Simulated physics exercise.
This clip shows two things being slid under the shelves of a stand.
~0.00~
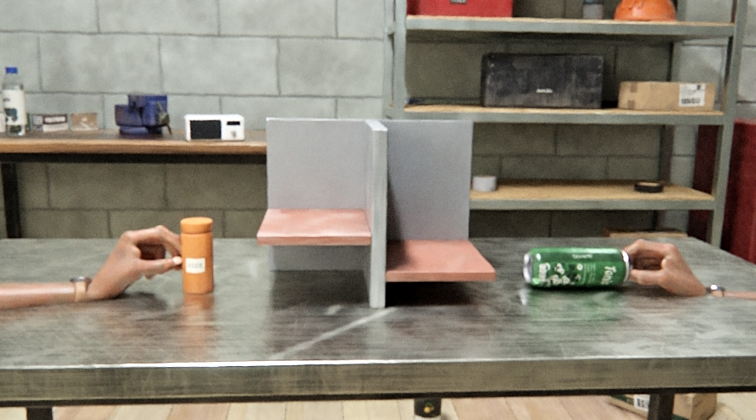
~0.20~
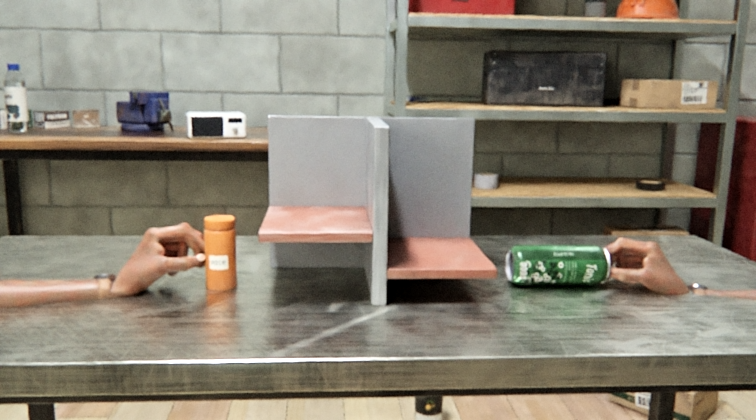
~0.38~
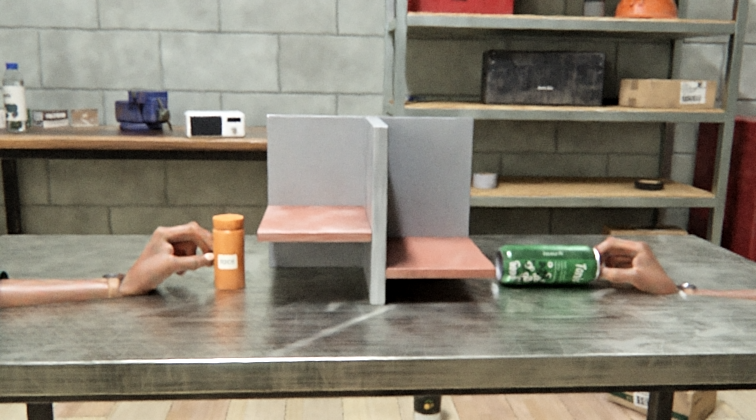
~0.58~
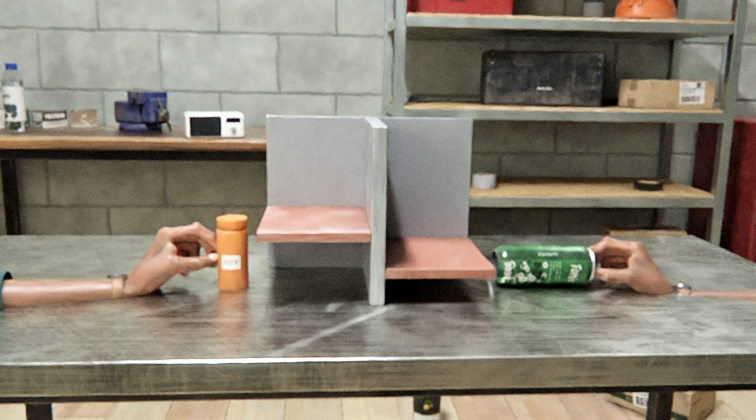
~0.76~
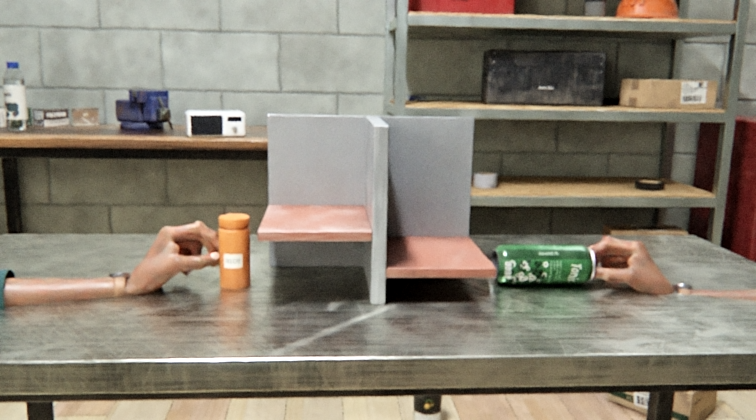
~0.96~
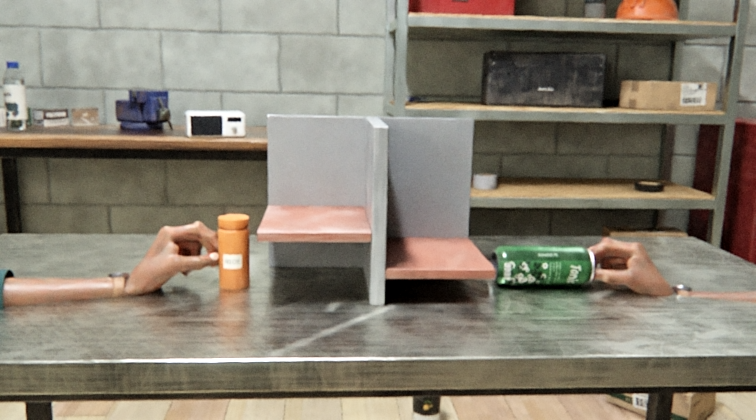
Two hands slide an orange shaker and a green can inward toward a shelved stand.
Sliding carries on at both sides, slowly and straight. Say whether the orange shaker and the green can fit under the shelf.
At the end, orange shaker: No room. Green can: No room.
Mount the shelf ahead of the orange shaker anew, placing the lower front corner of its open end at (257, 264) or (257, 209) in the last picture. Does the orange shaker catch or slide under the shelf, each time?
Per try: Hung up / in.
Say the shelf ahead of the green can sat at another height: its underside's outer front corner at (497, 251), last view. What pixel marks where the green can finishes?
(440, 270).
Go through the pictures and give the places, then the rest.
Hands sliding the things forward; orange shaker (197, 255); green can (575, 267); shelf (374, 207), in the first picture.
Hands sliding the things forward; green can (557, 265); shelf (376, 204), in the second picture.
Hands sliding the things forward; orange shaker (229, 252); shelf (374, 204), in the third picture.
Hands sliding the things forward; green can (541, 265); shelf (374, 204), in the fourth picture.
Hands sliding the things forward; orange shaker (234, 251); shelf (375, 203), in the fifth picture.
Hands sliding the things forward; orange shaker (234, 252); green can (541, 266); shelf (374, 204), in the sixth picture.
By 1.18 s, orange shaker sliding up to the opening near (241, 252); green can sliding up to the opening near (534, 266).
By 1.24 s, orange shaker sliding up to the opening near (248, 252); green can sliding up to the opening near (528, 266).
By 2.68 s, orange shaker stopped at the opening near (248, 252); green can stopped at the opening near (528, 266).
When it is over (4.0 s), the orange shaker is too tall, near (248, 252); the green can is too tall, near (528, 266).
